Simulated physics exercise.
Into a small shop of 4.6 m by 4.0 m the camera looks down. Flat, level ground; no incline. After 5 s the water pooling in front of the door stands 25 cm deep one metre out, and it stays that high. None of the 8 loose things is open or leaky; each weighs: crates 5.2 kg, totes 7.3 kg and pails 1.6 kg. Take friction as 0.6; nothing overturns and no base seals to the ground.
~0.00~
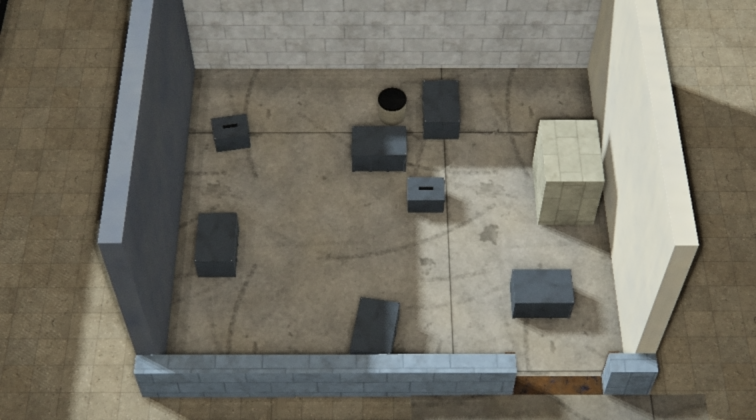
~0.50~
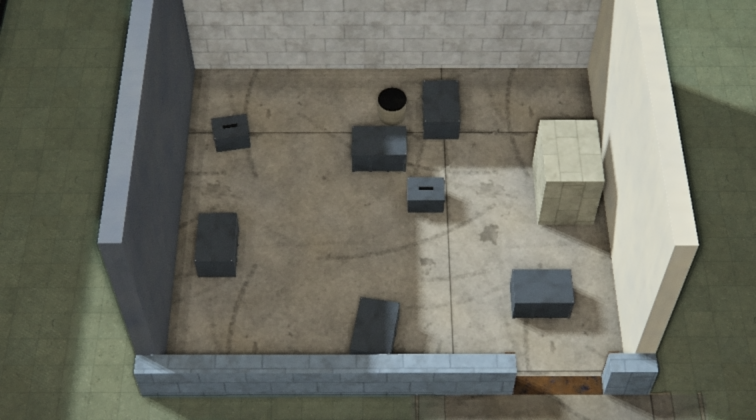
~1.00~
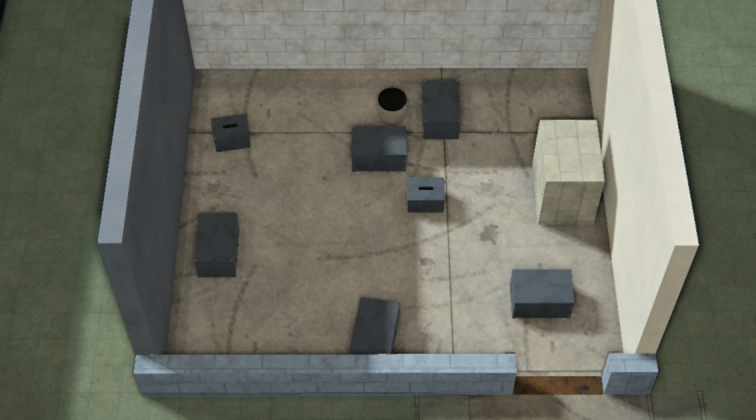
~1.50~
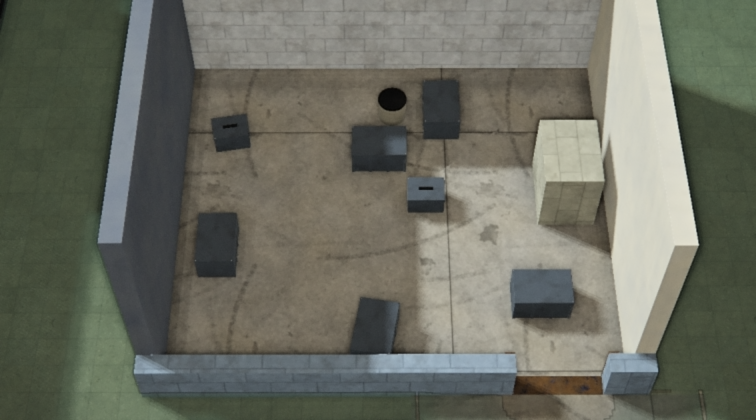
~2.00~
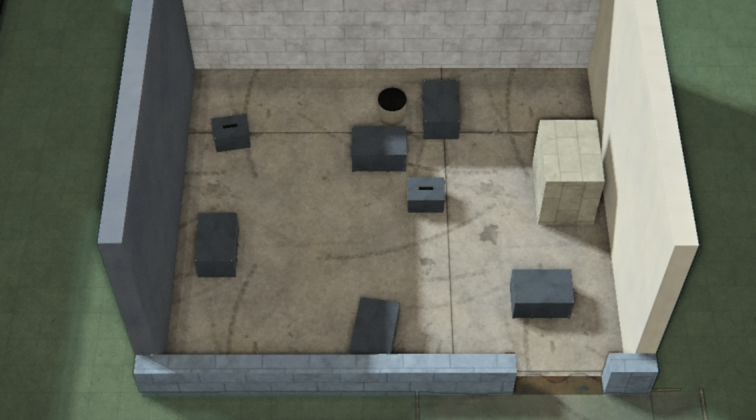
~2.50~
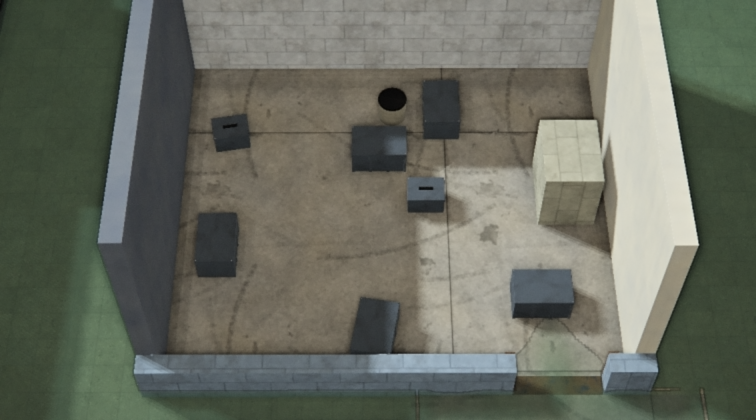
Greenish water spreading over the paved ground around a small walled room, then reaching into the doorway, dark boxes inside staying still.
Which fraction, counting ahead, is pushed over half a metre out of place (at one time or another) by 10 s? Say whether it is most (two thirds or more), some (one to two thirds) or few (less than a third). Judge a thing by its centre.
Some.
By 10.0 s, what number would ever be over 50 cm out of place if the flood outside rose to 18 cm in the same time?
Then 4.
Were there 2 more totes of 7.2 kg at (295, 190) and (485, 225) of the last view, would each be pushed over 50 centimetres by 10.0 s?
First one goes beyond it, second one goes beyond it.
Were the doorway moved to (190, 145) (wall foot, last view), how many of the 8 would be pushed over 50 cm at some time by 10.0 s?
In that case the number is 5.
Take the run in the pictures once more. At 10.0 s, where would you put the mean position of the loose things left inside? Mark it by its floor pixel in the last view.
The centre sits near (299, 158).
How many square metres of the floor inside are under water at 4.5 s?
Flooded: Near 5.0 m2.
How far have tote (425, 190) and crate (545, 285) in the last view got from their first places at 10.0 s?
Shifts: 200 cm / 200 cm.
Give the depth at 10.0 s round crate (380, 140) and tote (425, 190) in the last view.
Close to 11 and 8 centimetres.
After 3.5 s 0 of 8 are over 50 cm from their spots; 0 afloat.
After 4.5 s 1 of 8 are over 50 cm from their spots; 0 afloat.
After 7.0 s 2 of 8 are over 50 cm from their spots; 2 afloat.
After 10.0 s 5 of 8 are over 50 cm from their spots, and 5 have been at some point; 7 afloat.
